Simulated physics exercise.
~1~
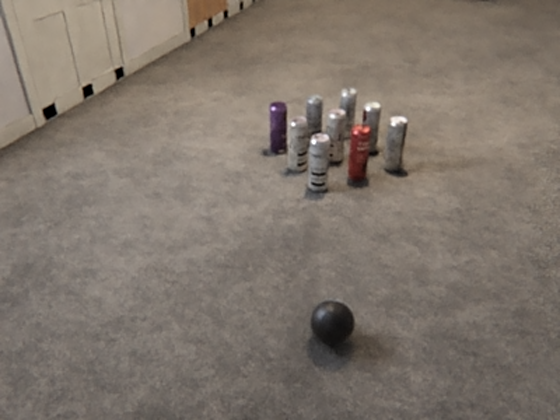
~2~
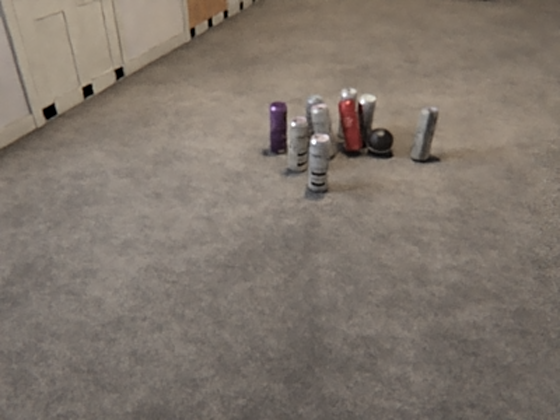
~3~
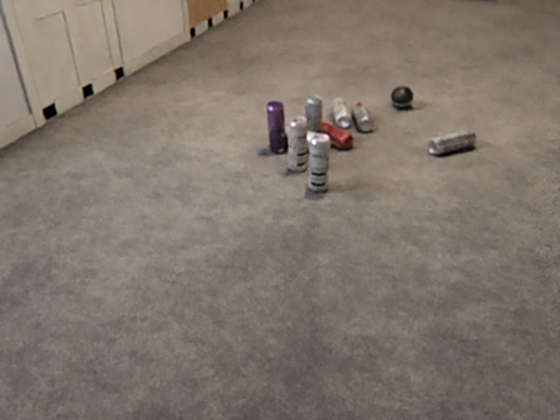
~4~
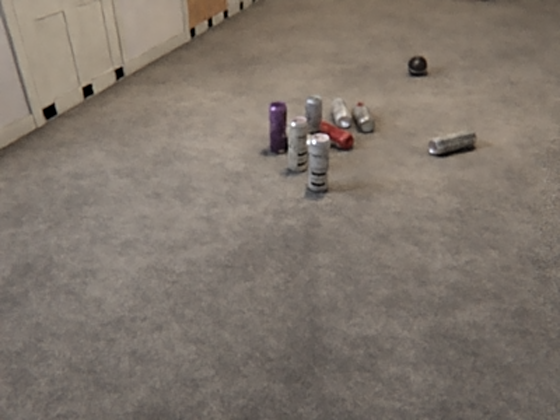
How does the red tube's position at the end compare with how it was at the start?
The red tube was standing upright at the start, but by the end it was lying on its side on the carpet.
A dark ball rolled across the grey carpet into the right side of a cluster of upright tubes, toppling the red one and several silver ones, then rolled on toward the back while the purple tube and a few silver ones stayed standing.
